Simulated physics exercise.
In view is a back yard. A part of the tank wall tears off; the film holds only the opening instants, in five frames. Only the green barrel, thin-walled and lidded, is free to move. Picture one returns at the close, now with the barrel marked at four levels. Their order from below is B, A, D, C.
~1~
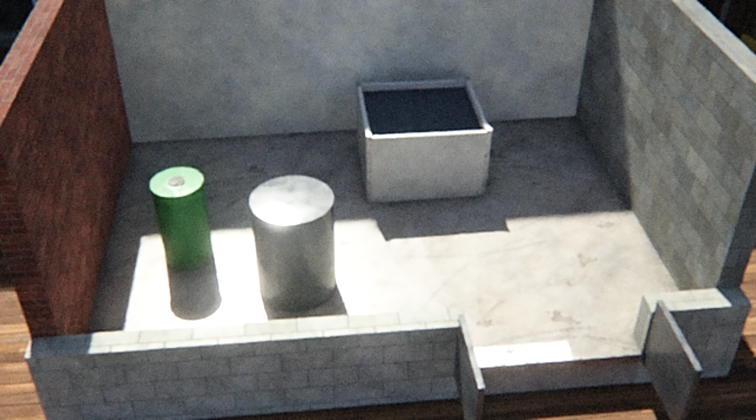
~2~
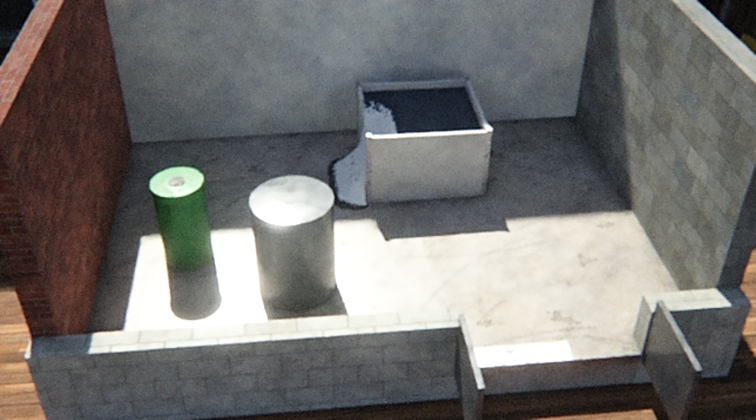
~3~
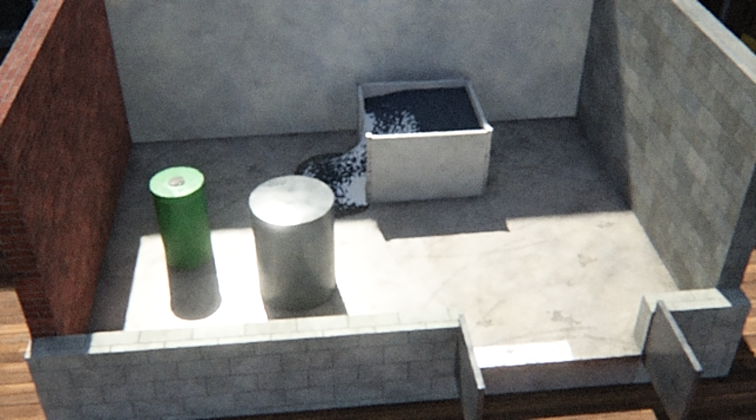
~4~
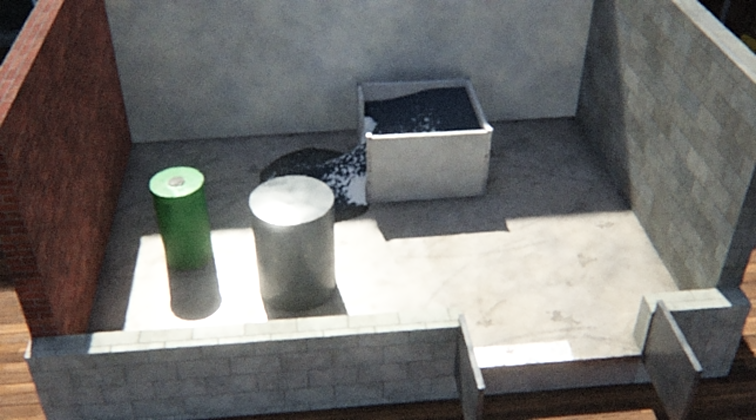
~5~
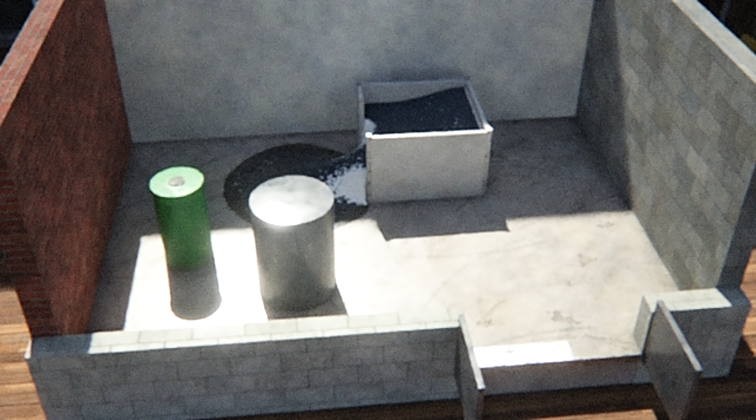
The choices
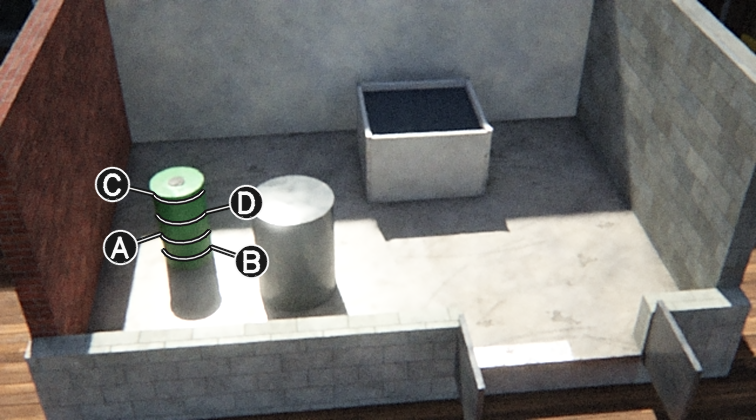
Dark water pours from the left side of a pale tank and spreads behind two barrels.
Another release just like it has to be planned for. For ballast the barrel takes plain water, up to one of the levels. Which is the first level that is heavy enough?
Use level A.
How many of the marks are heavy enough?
Three.
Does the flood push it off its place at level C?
No, not at all.
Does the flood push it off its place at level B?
Yes, it does.
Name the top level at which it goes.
B it is.
In white, A at (183, 242); B at (186, 258); C at (176, 202); D at (180, 223); from the bottom up B, A, D, C.
For level A, it does not move.
For level B, it is pushed about twice its own width away.
For level C, it does not move.
For level D, it does not move.
